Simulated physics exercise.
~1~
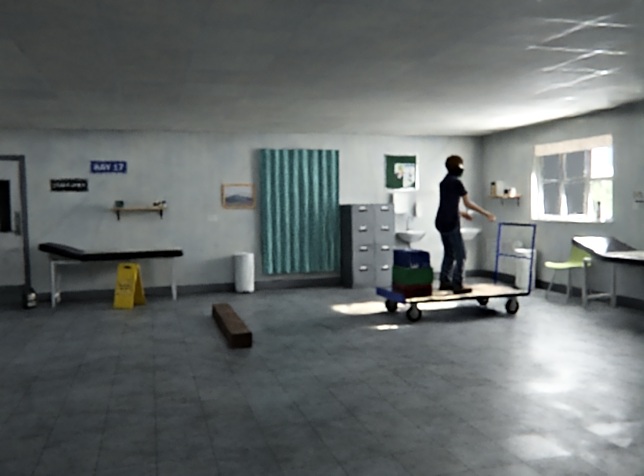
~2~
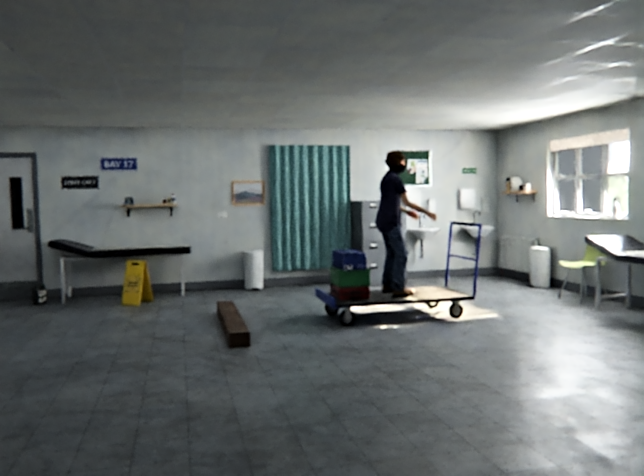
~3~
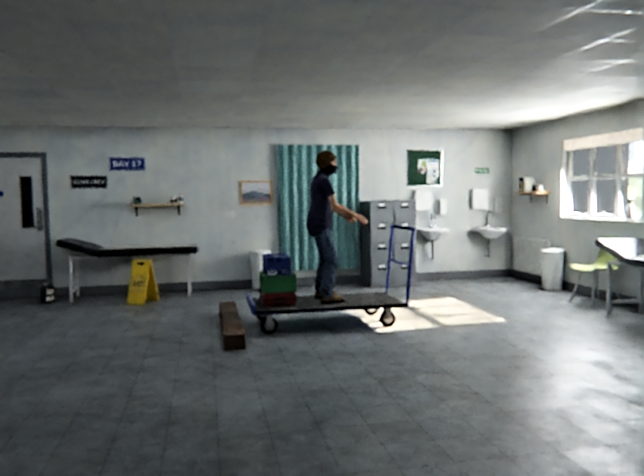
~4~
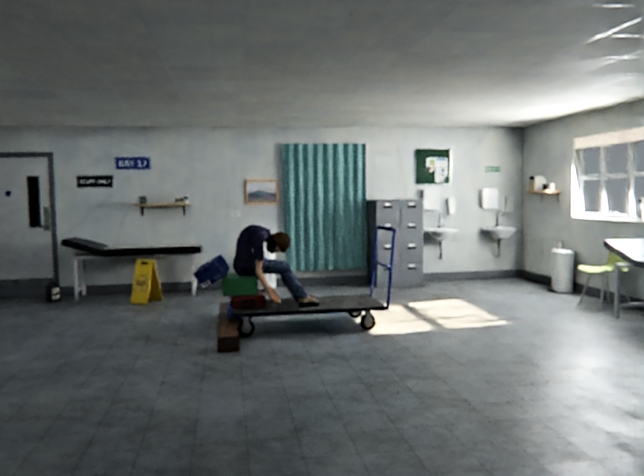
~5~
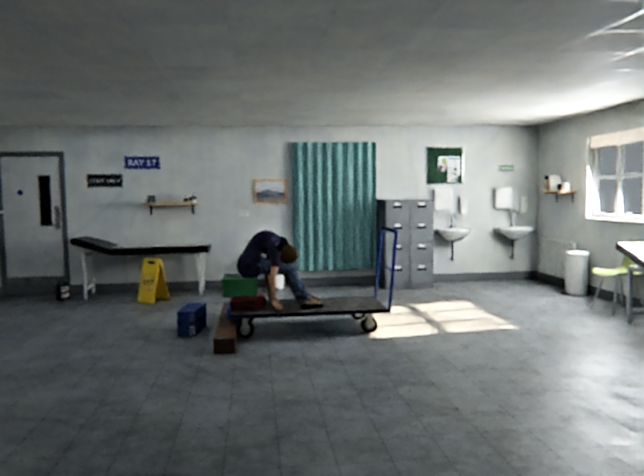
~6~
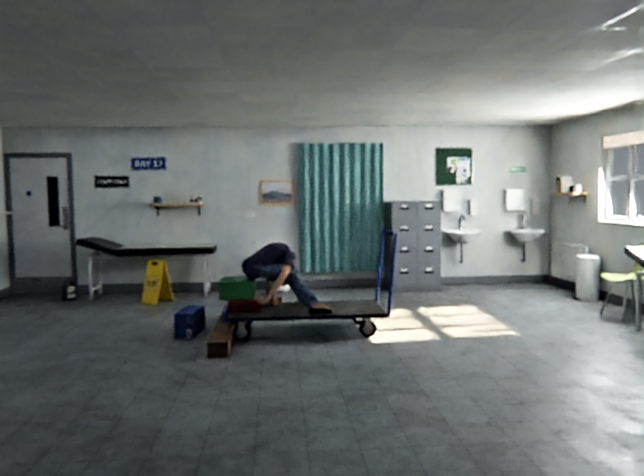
A person in dark clothes stands on a flat platform trolley in a grey clinic-like room, seen from the side by a camera drifting slowly sideways. Behind the person, at the trolley's left end, a blue carton and a green tote sit on a red suitcase, and a brown kerb lies ahead on the floor. The trolley rolls left and stops against the kerb. The person drops backward to sit, bending forward, while the blue carton tips off over the kerb and lands on the floor beyond. The green tote and red suitcase stay at the deck's left end, with the person hunched beside them.
